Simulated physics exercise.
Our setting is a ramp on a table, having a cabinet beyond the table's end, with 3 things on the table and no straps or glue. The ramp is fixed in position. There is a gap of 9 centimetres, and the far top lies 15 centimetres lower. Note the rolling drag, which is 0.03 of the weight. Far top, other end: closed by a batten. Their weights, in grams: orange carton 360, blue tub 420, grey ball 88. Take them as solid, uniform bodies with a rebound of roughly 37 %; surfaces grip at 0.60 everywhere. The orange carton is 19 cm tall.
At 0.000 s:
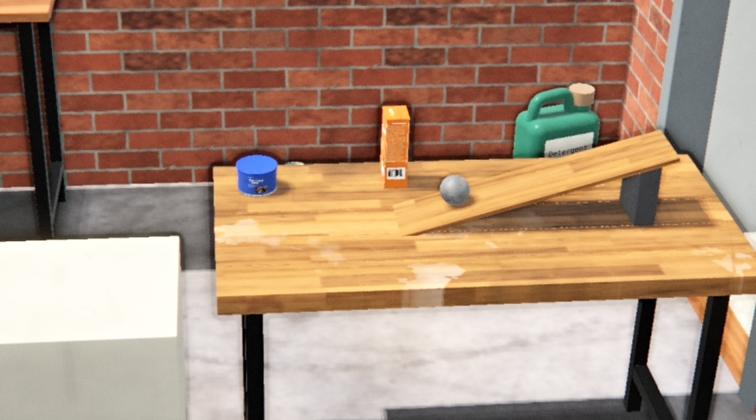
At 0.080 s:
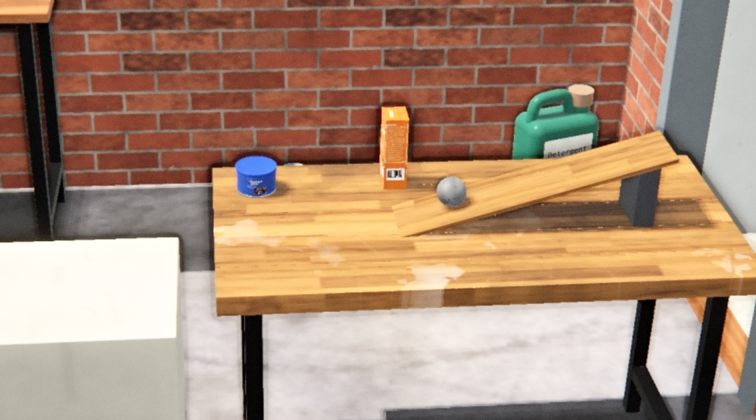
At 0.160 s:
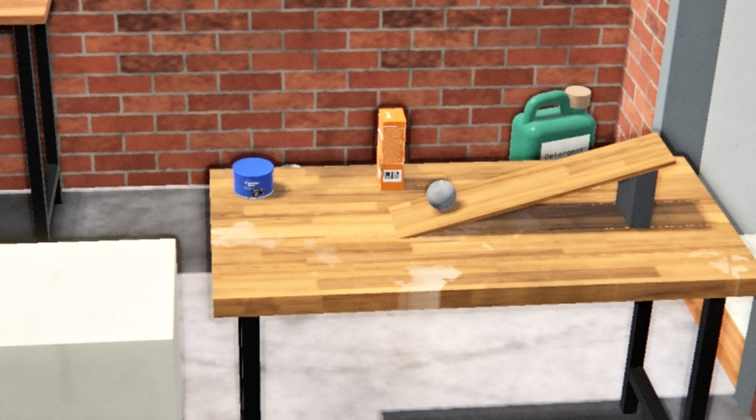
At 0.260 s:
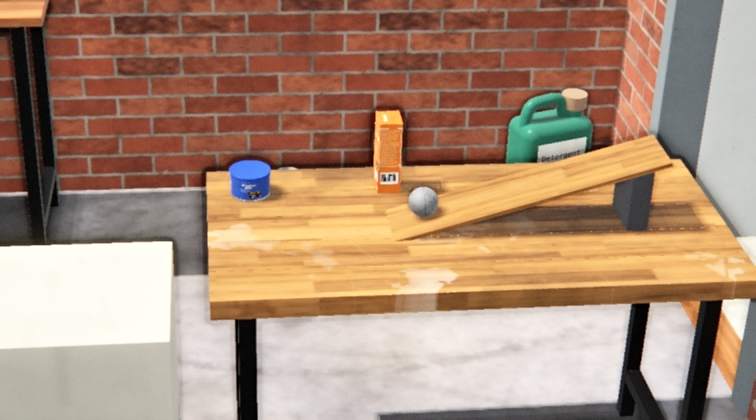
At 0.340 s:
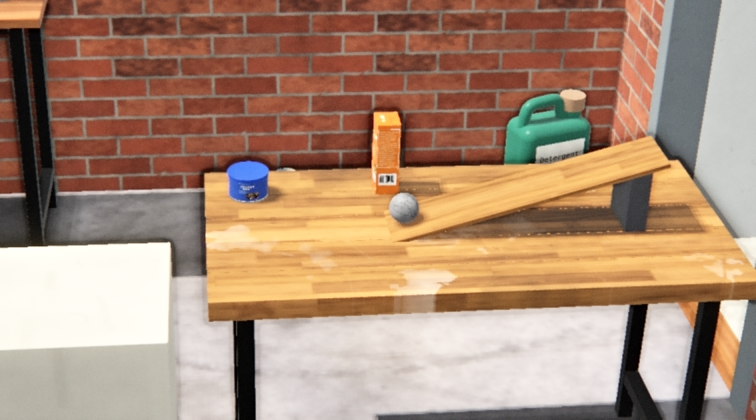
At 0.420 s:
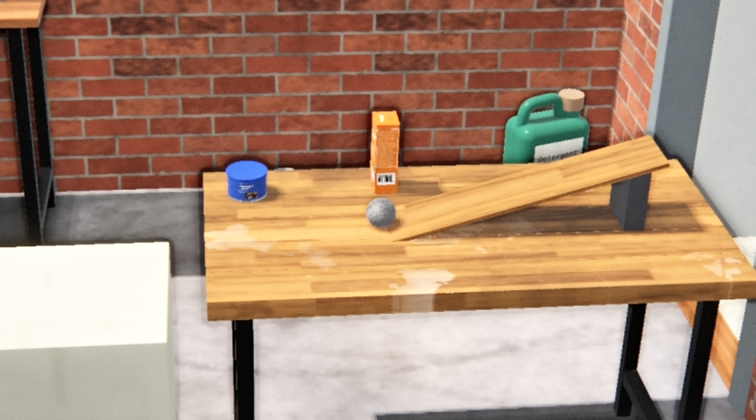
A grey ball rolls left down a wooden ramp and onto the table top.
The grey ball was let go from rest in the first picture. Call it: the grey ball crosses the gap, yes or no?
Yes, it crosses.
After 0.62 s, 27 cm to the edge; grey ball near (325, 215).
After 1.02 s, 4 cm to the edge; grey ball near (220, 218).
After 1.32 s, 12 cm past the table's edge; grey ball near (152, 272).
After 1.62 s, 26 cm past the table's edge; grey ball near (92, 279).
By the end (1.9 s), 37 cm past the table's edge; the bystanders in place, give or take 8 cm.
